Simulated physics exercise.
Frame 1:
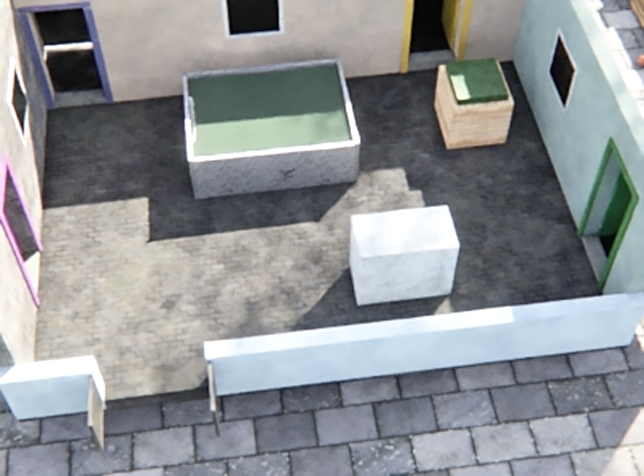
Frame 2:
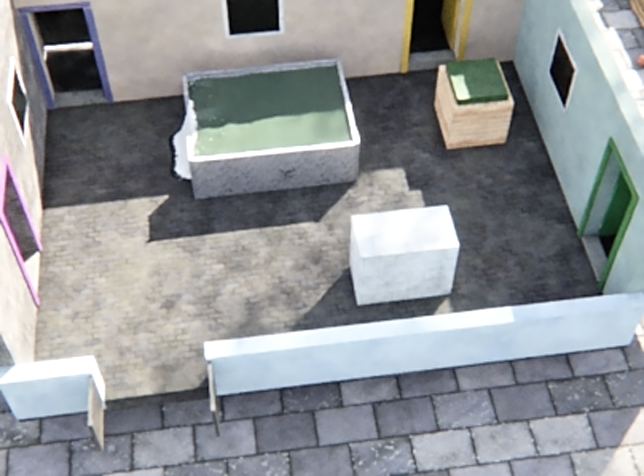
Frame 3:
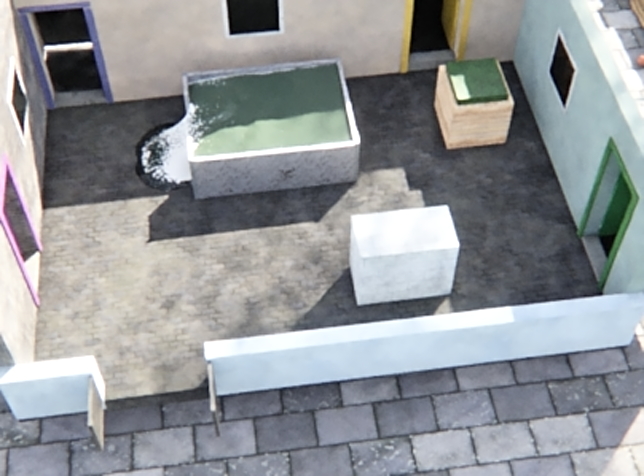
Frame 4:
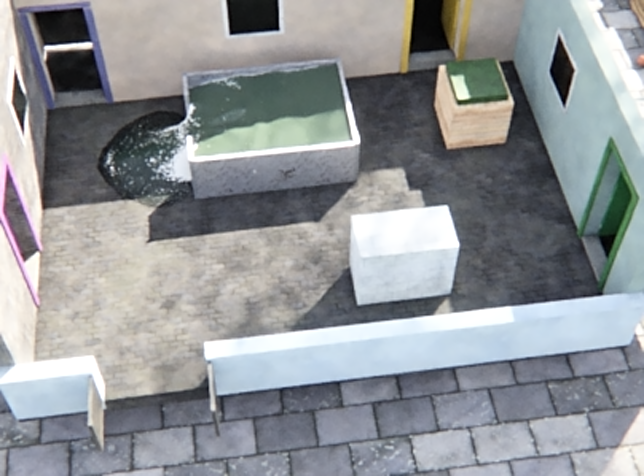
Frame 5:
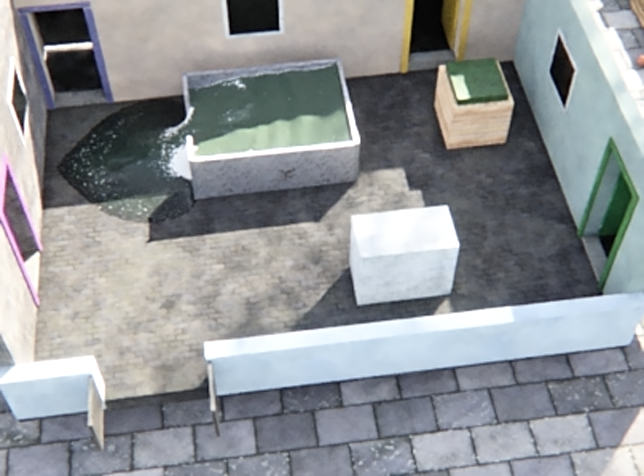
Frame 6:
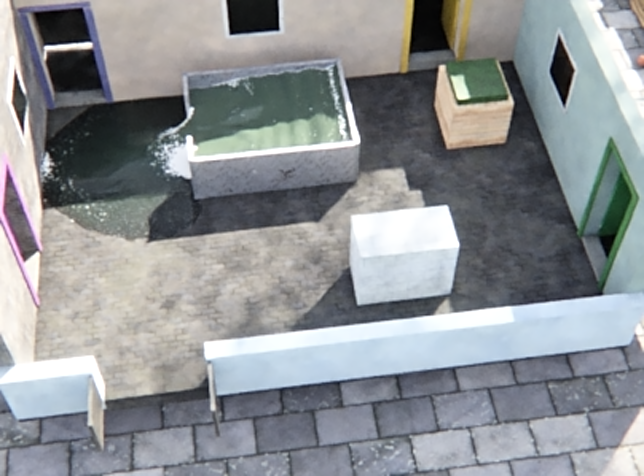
The clip shows a walled yard from above, with a rectangular tank of green water whose left side gives way; water gushes out in white foam and spreads leftward in a dark pool across the paved floor to the left wall.
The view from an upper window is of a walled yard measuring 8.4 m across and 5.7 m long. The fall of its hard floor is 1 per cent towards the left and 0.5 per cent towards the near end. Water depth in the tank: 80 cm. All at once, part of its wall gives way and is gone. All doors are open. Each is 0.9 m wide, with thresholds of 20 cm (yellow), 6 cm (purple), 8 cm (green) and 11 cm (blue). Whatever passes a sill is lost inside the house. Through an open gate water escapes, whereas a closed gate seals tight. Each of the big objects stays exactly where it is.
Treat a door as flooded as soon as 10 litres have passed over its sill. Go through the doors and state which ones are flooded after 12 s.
Going through them: The yellow door does not count as flooded; the purple door counts as flooded; the green door does not count as flooded; the blue door counts as flooded.
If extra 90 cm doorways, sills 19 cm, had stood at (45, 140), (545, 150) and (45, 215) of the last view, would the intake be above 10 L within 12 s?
Per doorway, in order: Sufficient / insufficient / sufficient.
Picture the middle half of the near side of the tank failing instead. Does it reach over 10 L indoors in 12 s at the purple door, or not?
Note: Purple door, beyond the mark.
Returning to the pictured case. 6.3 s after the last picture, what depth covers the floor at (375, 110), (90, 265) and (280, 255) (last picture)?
Depth readings in turn - 1, 8, 2 cm.
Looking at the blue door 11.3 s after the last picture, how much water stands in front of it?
I'd put it at around 8.5 cm deep.
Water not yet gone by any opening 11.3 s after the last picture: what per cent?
Around 64 per cent of the water.
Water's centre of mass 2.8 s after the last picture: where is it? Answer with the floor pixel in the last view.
I'd put it close to (186, 177).
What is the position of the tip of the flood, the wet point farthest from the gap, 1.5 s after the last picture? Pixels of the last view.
About pixel (33, 394).
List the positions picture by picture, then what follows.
The tank at (268, 111) is whole and still, 80 cm deep, in the first picture.
Water pours out at (193, 139) and has run 0.6 m, to (183, 177); typically 12 cm deep outside, 80 cm at the tank's back, in the second picture.
Water pours out at (193, 142) and has run 0.9 m, to (143, 174); typically 14 cm deep outside, 80 cm at the tank's back, in the third picture.
Water pours out at (193, 142) and has run 1.5 m, to (103, 165); typically 9 cm deep outside, 80 cm at the tank's back, in the fourth picture.
The front is at (66, 171), 2.2 m from the gap at (193, 142); 4.0 m2 of floor is under water; 80 cm left at the back of the tank, in the fifth picture.
The front is at (43, 193), 2.6 m from the gap at (193, 141); 6.0 m2 of floor is under water; 73 cm left at the back of the tank, in the sixth picture.
Then, 0.7 s after the last picture water covers 20 % of the floor and is deepest (52 cm) near (48, 113); yellow door not reached, purple door 13 cm at the sill, 0 L in, green door not reached, blue door 29 cm at the sill, 4 L in.
Then, 1.5 s after the last picture water covers 25 % of the floor and is deepest (43 cm) near (44, 174); yellow door not reached, purple door 16 cm at the sill, 24 L in, green door not reached, blue door 35 cm at the sill, 97 L in.
Then, 2.8 s after the last picture water covers 35 % of the floor and is deepest (30 cm) near (33, 394); yellow door not reached, purple door 13 cm at the sill, 65 L in, green door not reached, blue door 28 cm at the sill, 266 L in.
Then, 6.3 s after the last picture water covers 65 % of the floor and is deepest (20 cm) near (35, 360); yellow door 2 cm at the sill, 0 L in, purple door 9 cm at the sill, 117 L in, green door not reached, blue door 18 cm at the sill, 471 L in.
Then, 11.3 s after the last picture water covers 95 % of the floor and is deepest (12 cm) near (33, 394); yellow door 3 cm at the sill, 0 L in, purple door 7 cm at the sill, 135 L in, green door 5 cm at the sill, 0 L in, blue door 8 cm at the sill, 505 L in.
